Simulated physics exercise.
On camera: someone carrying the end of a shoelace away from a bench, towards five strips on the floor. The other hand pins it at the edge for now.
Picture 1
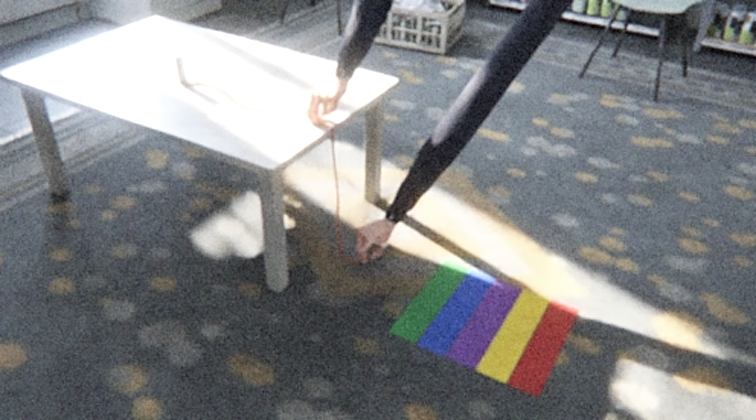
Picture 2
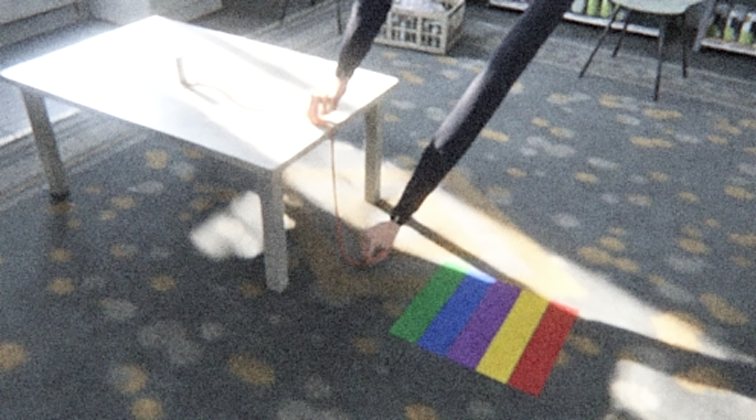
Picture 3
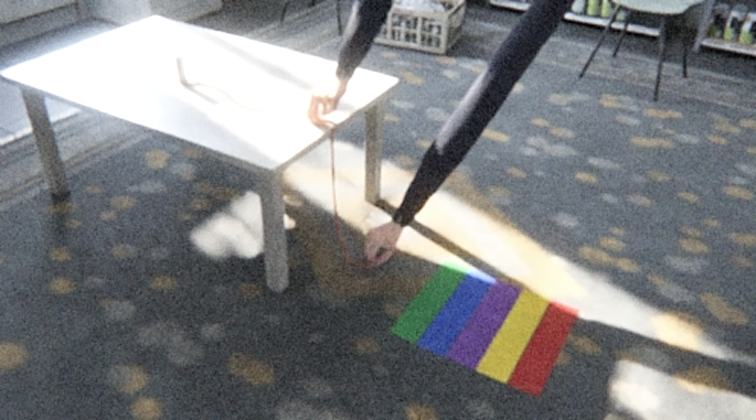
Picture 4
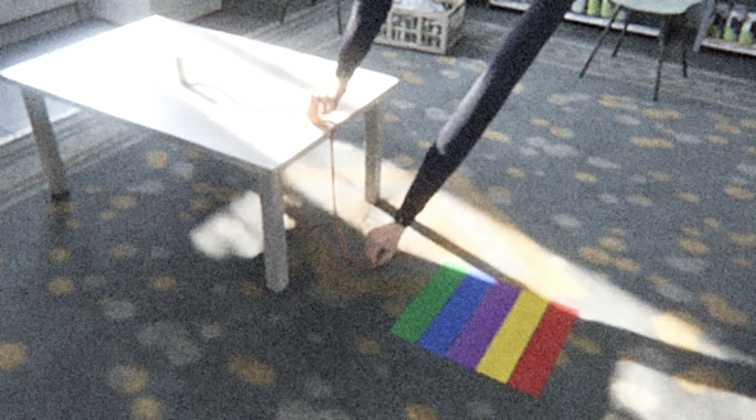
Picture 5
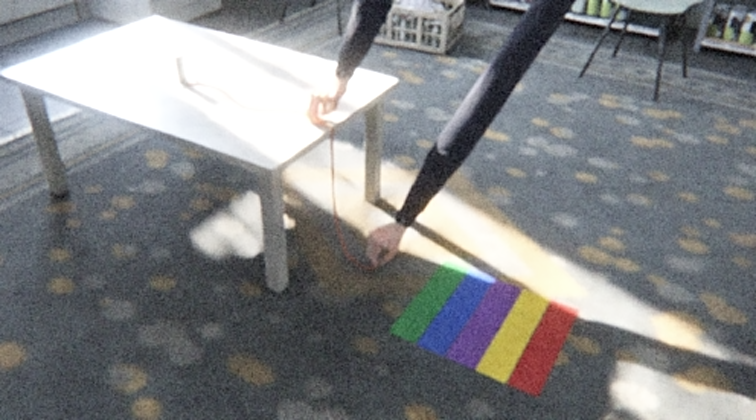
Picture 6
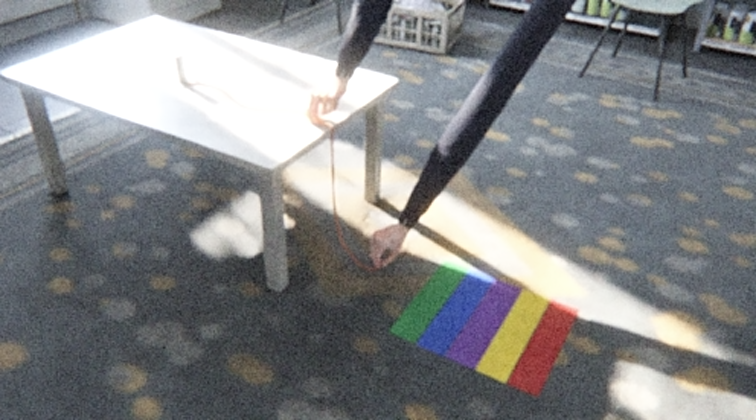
A hand holds a string at the table edge while the other shifts its end slightly right.
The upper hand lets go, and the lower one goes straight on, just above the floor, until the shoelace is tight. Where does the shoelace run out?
The blue one.
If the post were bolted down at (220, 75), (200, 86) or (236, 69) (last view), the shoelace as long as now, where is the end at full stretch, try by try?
The places are (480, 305), (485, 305) and (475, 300).
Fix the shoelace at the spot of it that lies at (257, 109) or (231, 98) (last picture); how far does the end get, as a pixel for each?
Try by try, around (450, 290) and (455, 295).
A little later, end near (416, 279); short of the strips.
Next, end near (443, 289); over green.
When it is tight, end near (460, 296); over blue. It halts on the blue strip.
